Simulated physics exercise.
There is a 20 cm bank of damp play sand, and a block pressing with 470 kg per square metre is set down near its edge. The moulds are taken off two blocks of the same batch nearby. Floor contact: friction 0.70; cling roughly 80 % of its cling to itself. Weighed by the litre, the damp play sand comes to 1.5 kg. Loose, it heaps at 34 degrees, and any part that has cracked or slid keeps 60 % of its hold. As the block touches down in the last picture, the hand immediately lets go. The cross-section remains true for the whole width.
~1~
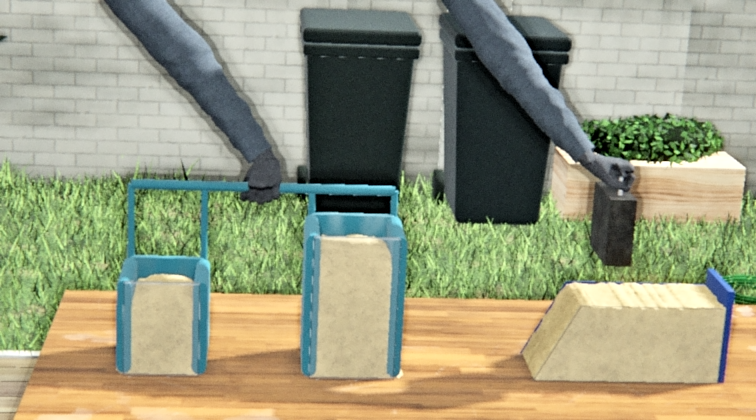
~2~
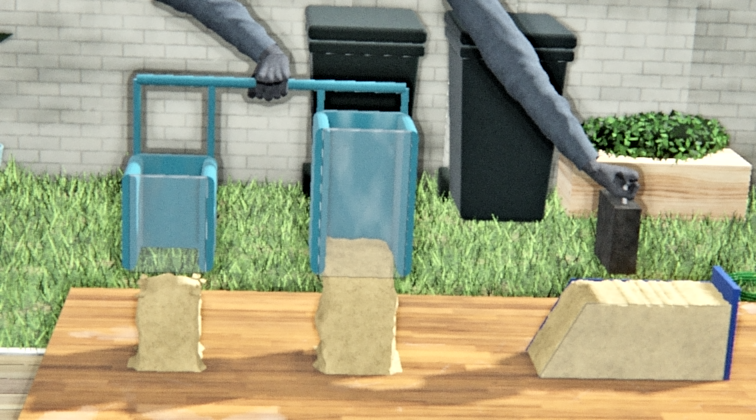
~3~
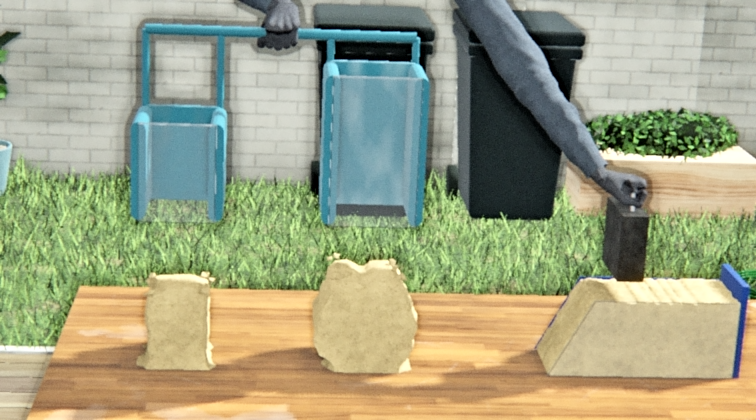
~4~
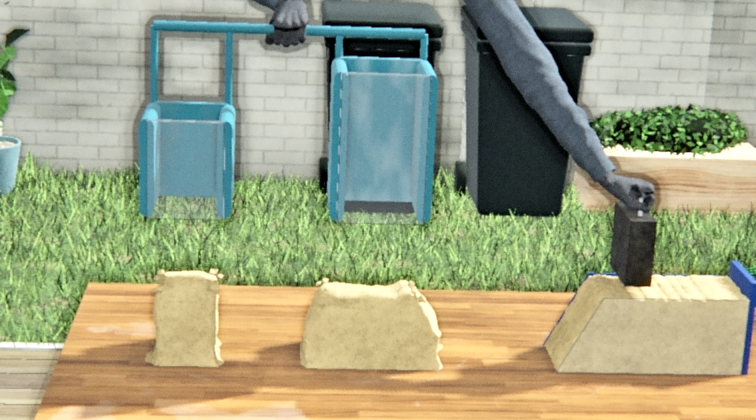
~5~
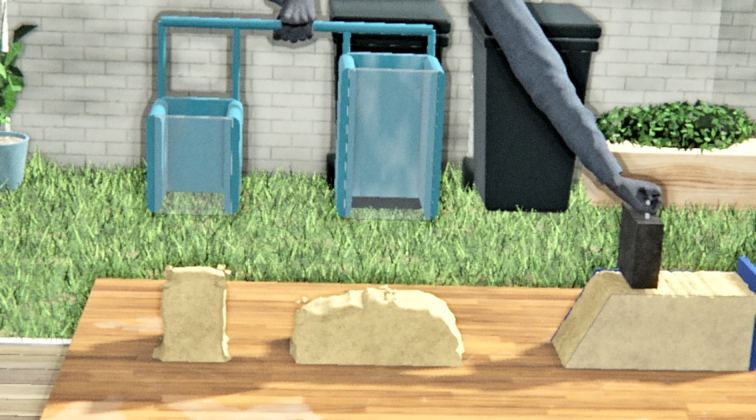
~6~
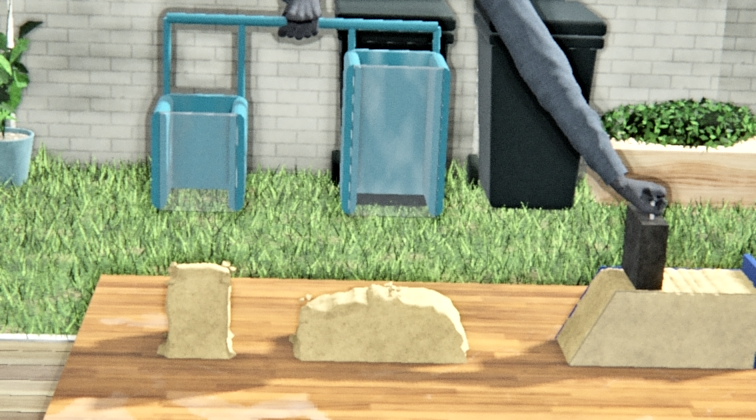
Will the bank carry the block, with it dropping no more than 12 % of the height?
No, it breaks.
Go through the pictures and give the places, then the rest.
In the first frame, highest point of the damp play sand at (664, 308); test blocks 19 cm, 31 cm high (left to right).
In the second frame, highest point of the damp play sand at (670, 306); test blocks 19 cm, 29 cm high (left to right).
In the third frame, highest point of the damp play sand at (679, 304); test blocks 19 cm, 24 cm high (left to right).
In the fourth frame, highest point of the damp play sand at (687, 300); test blocks 19 cm, 17 cm high (left to right).
In the fifth frame, highest point of the damp play sand at (695, 296); test blocks 19 cm, 15 cm high (left to right).
In the sixth frame, highest point of the damp play sand at (700, 294); test blocks 19 cm, 15 cm high (left to right).
Another 0.14 s on from the sixth picture, the block is down by 6 % of the bank's height and stands upright.
Another 0.31 s on from the sixth picture, the block is down by 14 % of the bank's height and leans 5 degrees.
Another 0.48 s on from the sixth picture, the block is down by 21 % of the bank's height and leans 12 degrees.
Another 0.65 s on from the sixth picture, the block is down by 31 % of the bank's height and leans 26 degrees.
Another 1.02 s on from the sixth picture, at the end, the block is down by 44 % of the bank's height and leans 47 degrees.
